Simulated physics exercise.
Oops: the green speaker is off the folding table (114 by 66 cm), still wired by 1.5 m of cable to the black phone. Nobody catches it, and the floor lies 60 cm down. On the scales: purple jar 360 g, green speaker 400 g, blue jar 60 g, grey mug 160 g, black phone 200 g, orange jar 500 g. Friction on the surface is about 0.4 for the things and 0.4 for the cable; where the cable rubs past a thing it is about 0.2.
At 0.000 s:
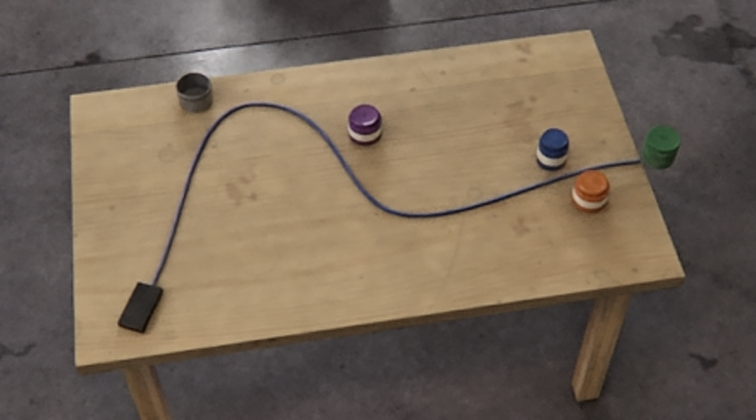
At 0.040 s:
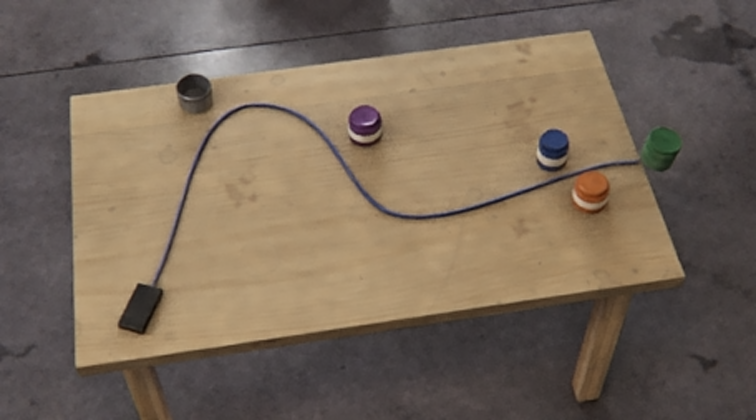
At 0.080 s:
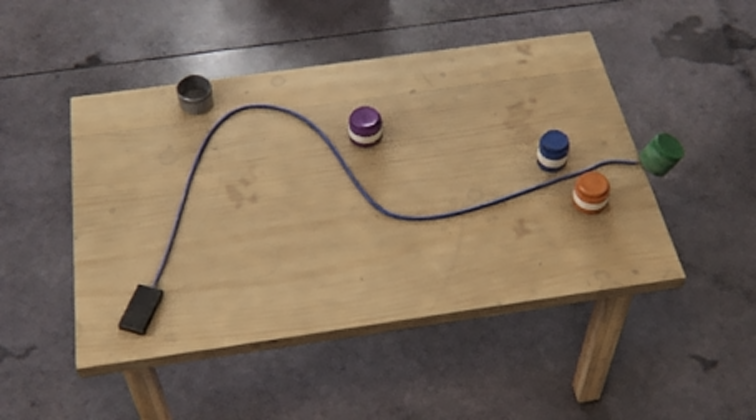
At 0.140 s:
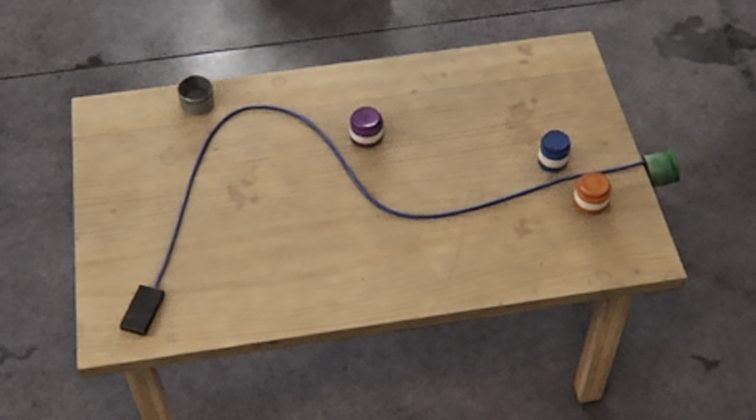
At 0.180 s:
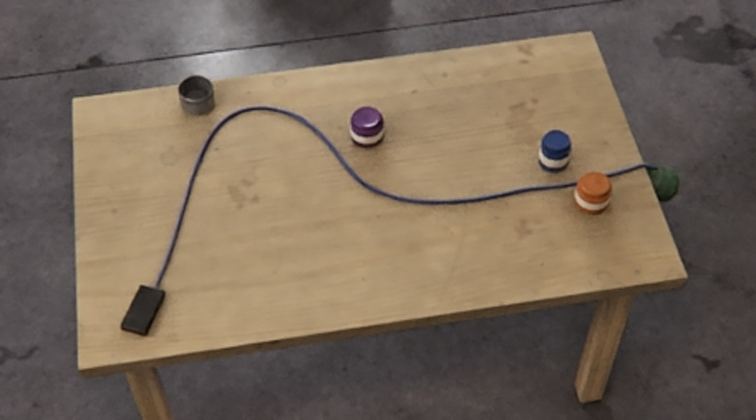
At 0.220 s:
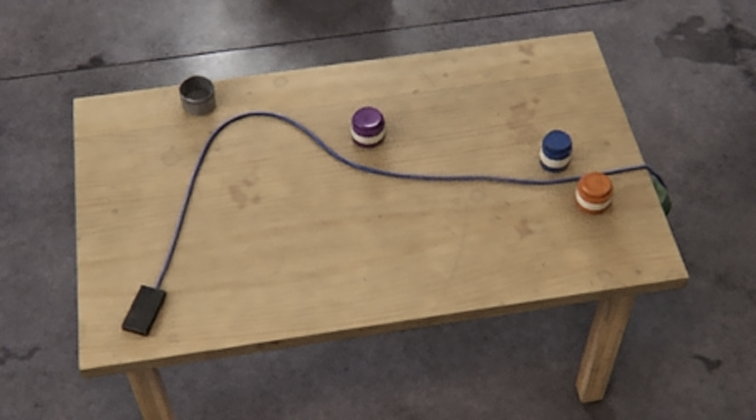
A green cylinder sits at the right edge of a light wooden table, viewed from above at an angle on a stained grey floor. A blue cable curves from it to a small black device at lower left, past a grey mug and purple, blue and orange jars. The cylinder tips sideways and drops partly behind the edge, pulling the cable's curve flatter.
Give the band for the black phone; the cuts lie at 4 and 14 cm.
Verdict: The black phone ends far away.
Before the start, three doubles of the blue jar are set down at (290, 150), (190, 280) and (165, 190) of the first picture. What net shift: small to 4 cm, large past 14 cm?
In that order: Large, middling, small.
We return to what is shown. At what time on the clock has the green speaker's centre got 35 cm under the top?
About: 0.34 s.
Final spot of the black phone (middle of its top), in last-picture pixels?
At about (257, 293).
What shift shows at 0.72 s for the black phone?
About: Black phone 20 cm.
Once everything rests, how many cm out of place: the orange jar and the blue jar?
Orange jar 0 cm, blue jar 2 cm.
After 0.5 s, the cable's tail end at (198, 309); black phone 5 cm off its start, green speaker over the edge, blue jar 2 cm off its start.
After 0.7 s, the cable's tail end at (237, 314); black phone 21 cm off its start, green speaker over the edge, blue jar 2 cm off its start.
After 1.0 s, the cable's tail end at (238, 313); black phone 21 cm off its start at (257, 293), green speaker over the edge, blue jar 2 cm off its start at (562, 132).
After 1.2 s, the cable's tail end at (238, 313); black phone 21 cm off its start, green speaker over the edge, blue jar 2 cm off its start.
After 2.4 s, the cable's tail end at (238, 313); black phone 21 cm off its start at (257, 293), green speaker over the edge, blue jar 2 cm off its start at (562, 132).
